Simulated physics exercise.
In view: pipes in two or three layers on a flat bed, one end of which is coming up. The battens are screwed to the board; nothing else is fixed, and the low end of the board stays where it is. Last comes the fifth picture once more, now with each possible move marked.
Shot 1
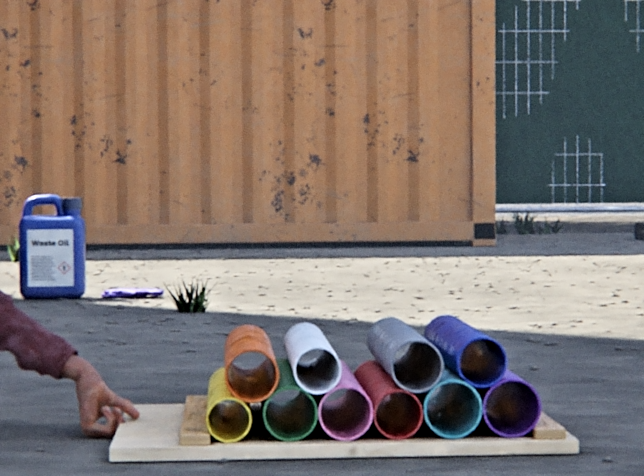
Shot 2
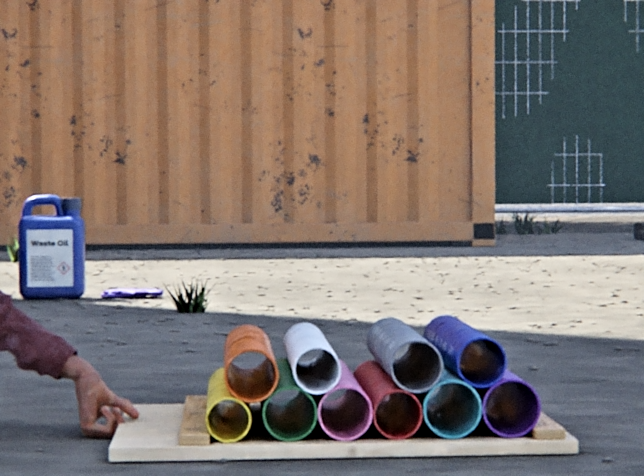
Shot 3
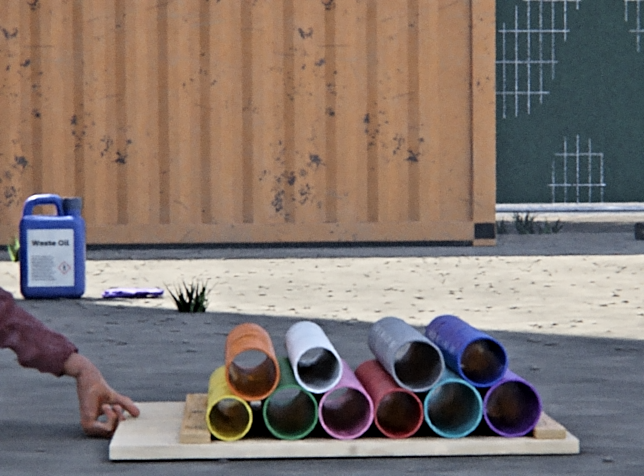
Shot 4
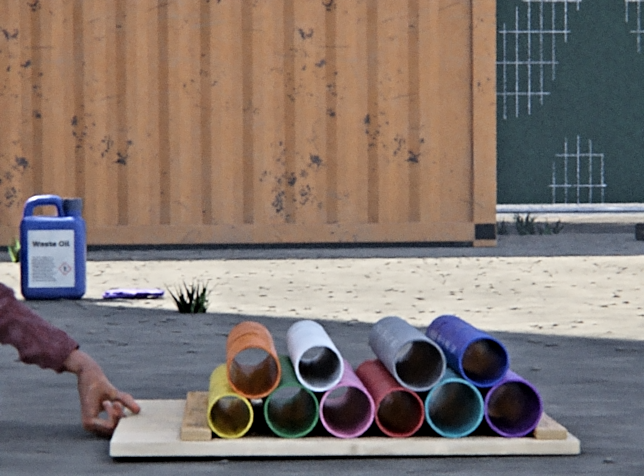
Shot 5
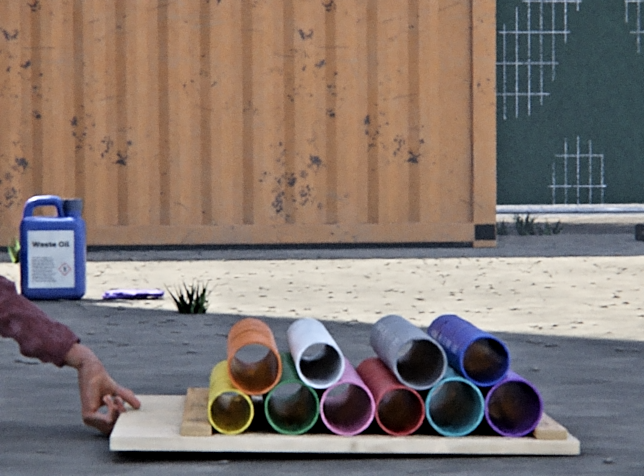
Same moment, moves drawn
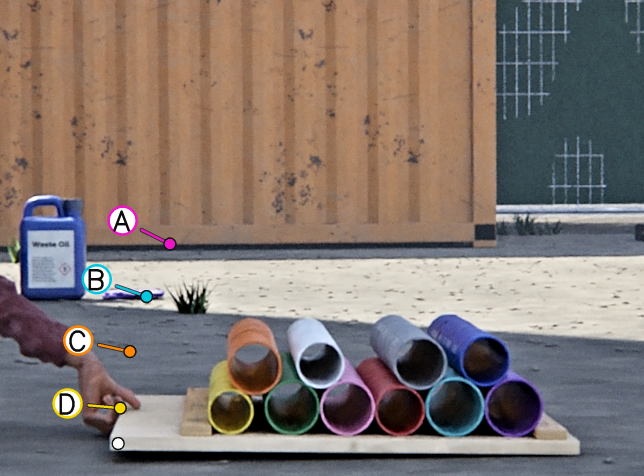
Outdoors by a rusty container, a hand at the left slightly raising one end of a board stacked with colourful pipes.
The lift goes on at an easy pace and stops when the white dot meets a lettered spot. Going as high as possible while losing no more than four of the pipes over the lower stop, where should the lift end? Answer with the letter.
Lift it to A and no more.
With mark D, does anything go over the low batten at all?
No.
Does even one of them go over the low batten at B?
At B: No.
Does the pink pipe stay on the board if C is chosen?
The pink pipe: Yes.
On the marked copy, A at (170, 244); B at (147, 297); C at (130, 351); D at (120, 408); the white dot at (118, 444).
With A. Early on, board at 16°.
Further on, board at 27°.
At the end, board at 27°, none over the low batten.
As for the rest, B none over the low batten; C none over the low batten; D none over the low batten.
